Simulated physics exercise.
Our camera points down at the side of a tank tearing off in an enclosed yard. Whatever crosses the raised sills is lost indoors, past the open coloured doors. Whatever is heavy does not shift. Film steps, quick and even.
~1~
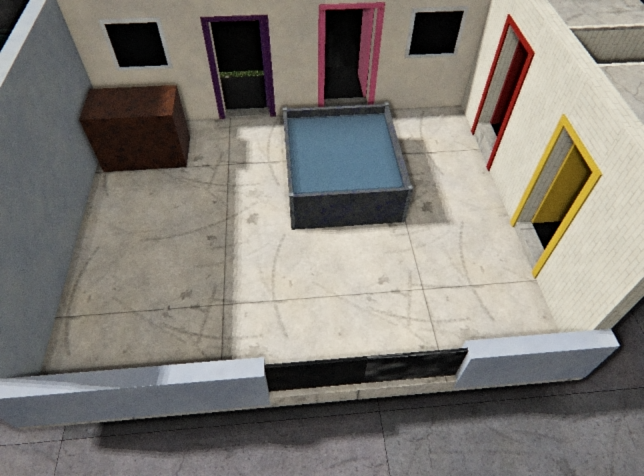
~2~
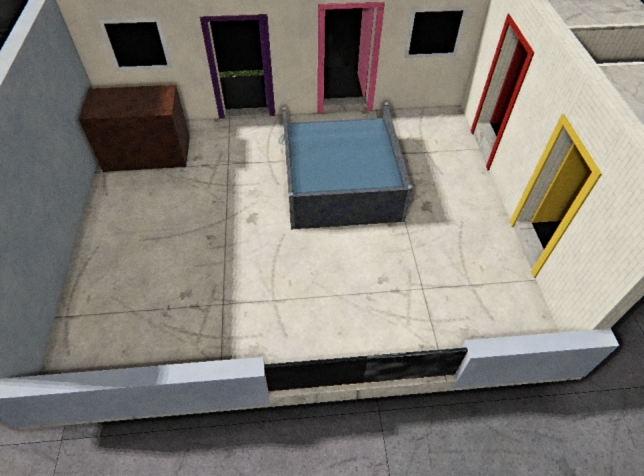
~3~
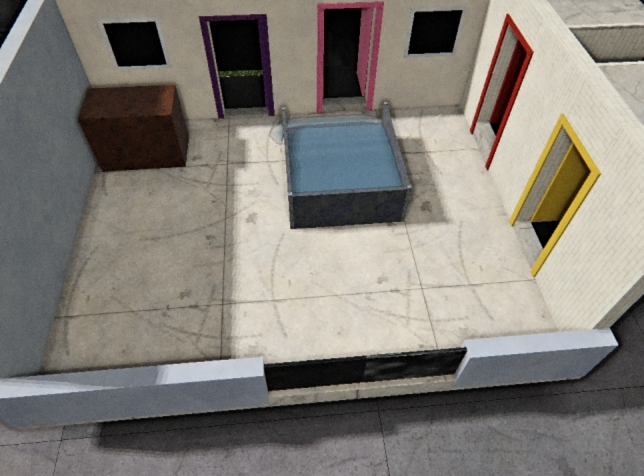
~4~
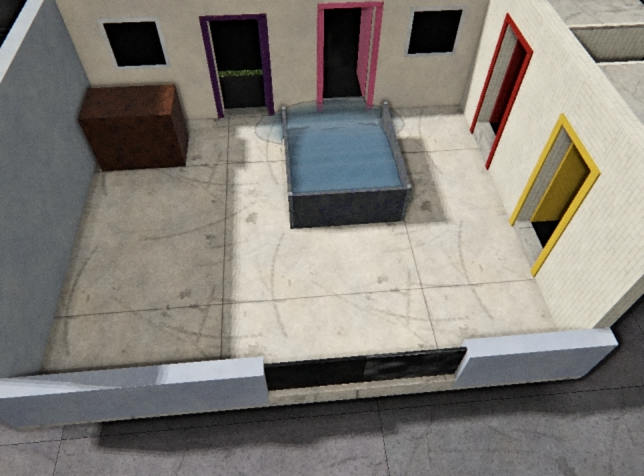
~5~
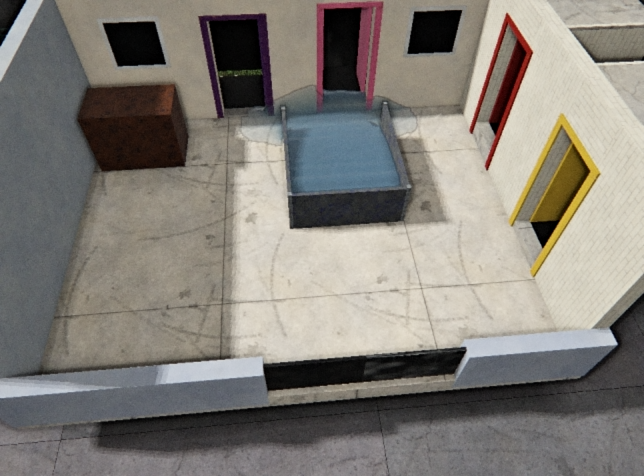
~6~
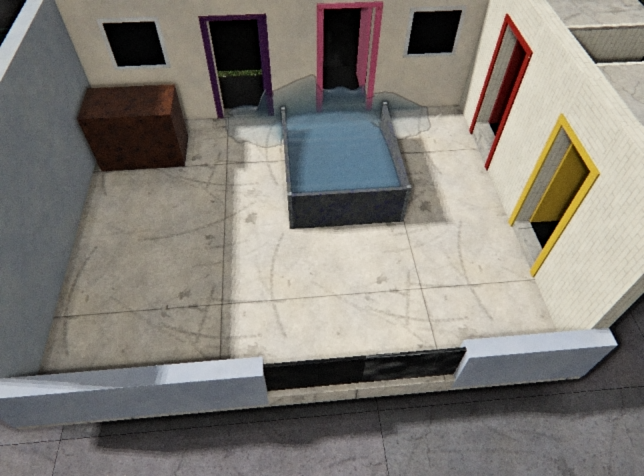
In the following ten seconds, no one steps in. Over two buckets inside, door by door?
Result: The purple door sees more than two buckets come in; the pink door sees more than two buckets come in; the yellow door sees no more than two buckets come in; the red door sees no more than two buckets come in.
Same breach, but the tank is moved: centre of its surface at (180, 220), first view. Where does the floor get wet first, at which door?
The door marked purple.
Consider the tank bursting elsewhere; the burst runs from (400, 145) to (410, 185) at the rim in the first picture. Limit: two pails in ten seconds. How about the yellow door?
I'd say the yellow door exceeds the limit.
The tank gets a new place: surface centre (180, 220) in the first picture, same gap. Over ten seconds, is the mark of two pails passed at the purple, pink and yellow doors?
Lab note - purple door breaks the limit; pink door remains within bounds; yellow door remains within bounds.
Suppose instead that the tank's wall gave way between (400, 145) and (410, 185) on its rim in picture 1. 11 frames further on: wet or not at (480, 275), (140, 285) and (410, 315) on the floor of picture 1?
Submerged, unwetted, unwetted.
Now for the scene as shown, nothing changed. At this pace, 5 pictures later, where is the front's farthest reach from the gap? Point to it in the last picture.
About at (162, 121).
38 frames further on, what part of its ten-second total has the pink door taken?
Roughly 100 percent.
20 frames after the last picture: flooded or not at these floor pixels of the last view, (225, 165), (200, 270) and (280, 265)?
The three points read soaked through, soaked through and clear.
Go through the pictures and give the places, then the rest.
The first frame shows the water tank at (343, 150) is whole and still.
In the second frame, the front is at (282, 142), out from the gap on the water tank's far side.
In the third frame, the front is at (275, 132), out from the gap on the water tank's far side.
In the fourth frame, water pours out on the water tank's far side and has run to (268, 115).
In the fifth frame, the front is at (247, 116), out from the gap on the water tank's far side.
In the sixth frame, the front is at (229, 117), out from the gap on the water tank's far side.
A moment on, water covers 15 % of the floor; the purple door over two buckets in, the pink door far over two buckets in, the yellow door not reached, the red door not reached.
Next, water covers 25 % of the floor; the purple door over two buckets in, the pink door far over two buckets in, the yellow door not reached, the red door wet at the sill, nothing in.
Then, water covers 55 % of the floor; the purple door far over two buckets in, the pink door far over two buckets in, the yellow door wet at the sill, nothing in, the red door wet at the sill, nothing in.
Later, water covers 80 % of the floor; the purple door far over two buckets in, the pink door far over two buckets in, the yellow door wet at the sill, nothing in, the red door wet at the sill, nothing in.
In the end, water covers 95 % of the floor; the purple door far over two buckets in, the pink door far over two buckets in, the yellow door wet at the sill, nothing in, the red door wet at the sill, nothing in.
